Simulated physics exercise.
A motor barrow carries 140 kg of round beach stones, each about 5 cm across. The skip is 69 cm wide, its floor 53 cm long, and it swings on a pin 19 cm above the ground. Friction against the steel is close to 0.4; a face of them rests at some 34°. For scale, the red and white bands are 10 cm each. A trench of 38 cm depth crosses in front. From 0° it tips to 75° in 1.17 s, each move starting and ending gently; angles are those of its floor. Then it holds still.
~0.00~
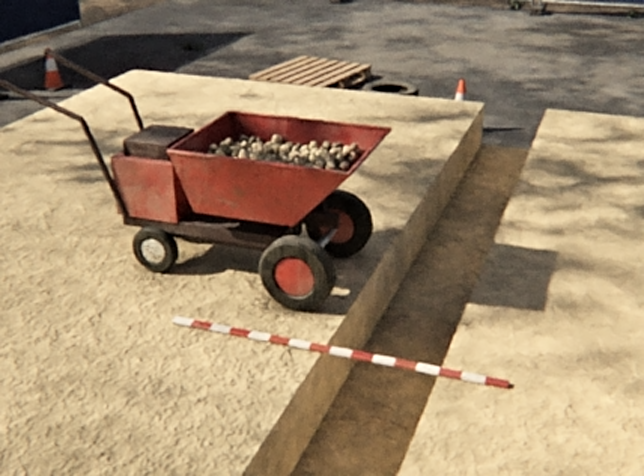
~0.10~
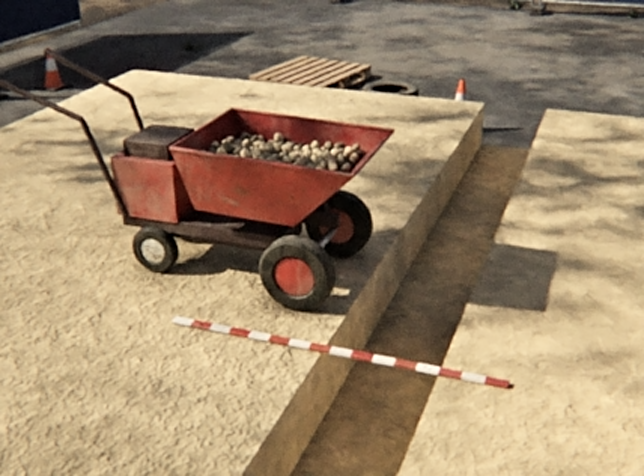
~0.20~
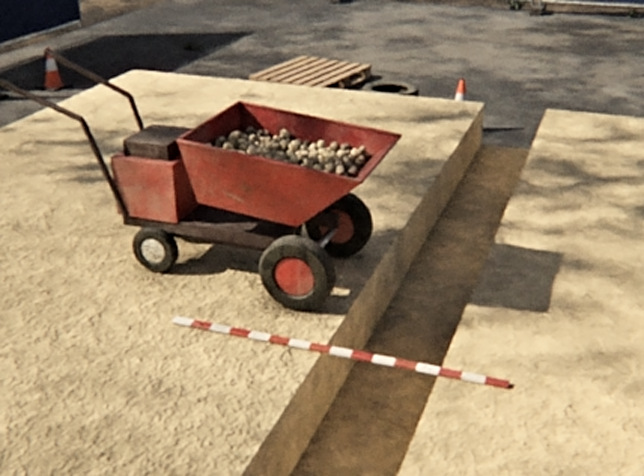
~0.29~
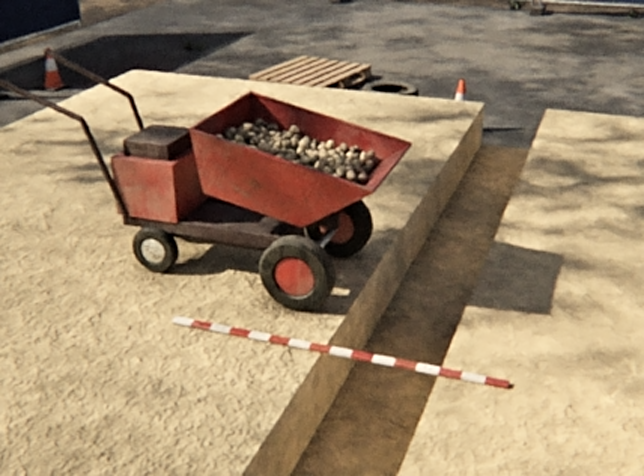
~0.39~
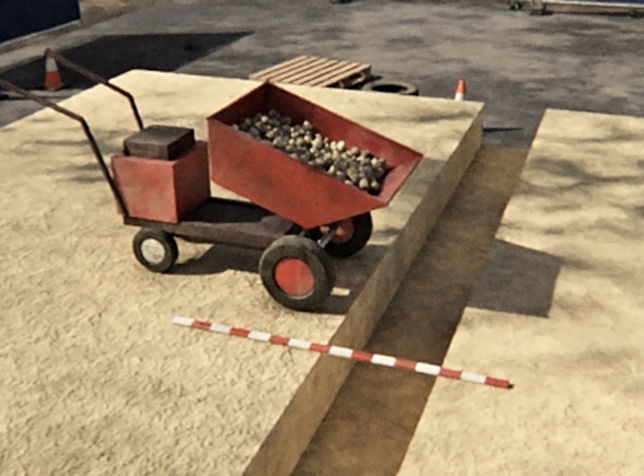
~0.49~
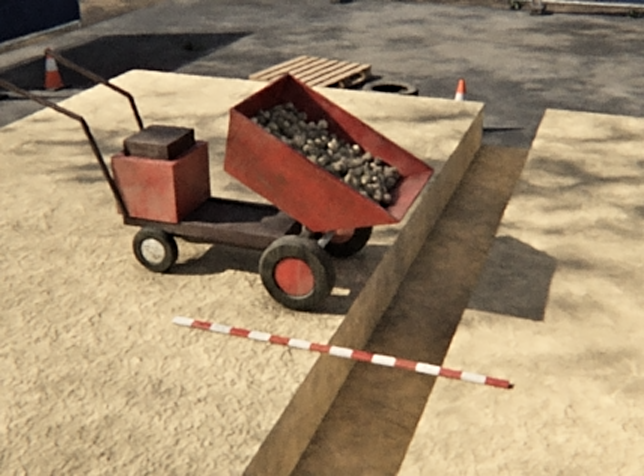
In the video, a red motor barrow loaded with round stones stands beside a trench, near a red-and-white banded pole. Its skip tilts forward to the right, the rear rising and front lip lowering, while the wheeled base stays still.
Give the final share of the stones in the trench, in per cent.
Roughly 54 per cent ends in the trench.
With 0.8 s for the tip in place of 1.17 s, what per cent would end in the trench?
In that case some 50 per cent.
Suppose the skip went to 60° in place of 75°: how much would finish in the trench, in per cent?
It would be near 50 per cent.
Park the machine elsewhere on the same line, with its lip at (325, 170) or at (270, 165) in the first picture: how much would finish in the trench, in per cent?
About 90 and 100 per cent.
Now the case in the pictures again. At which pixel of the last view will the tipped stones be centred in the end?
Near (459, 348).
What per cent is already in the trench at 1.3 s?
Some 30 per cent.
After 0.9 s the floor is at 63°; 100 % in the skip; the foremost stones are at (441, 265).
After 1.3 s the floor is at 75°; 41 % in the skip, 28 % in the trench, 31 % past the trench; the foremost stones are at (570, 331).
After 1.6 s the floor is at 75°; 5 % in the skip, 49 % in the trench, 46 % past the trench; the foremost stones are past the picture's edge.
After 3.6 s the floor is at 75°; 0 % in the skip, 54 % in the trench, 46 % past the trench; the foremost stones are past the picture's edge.
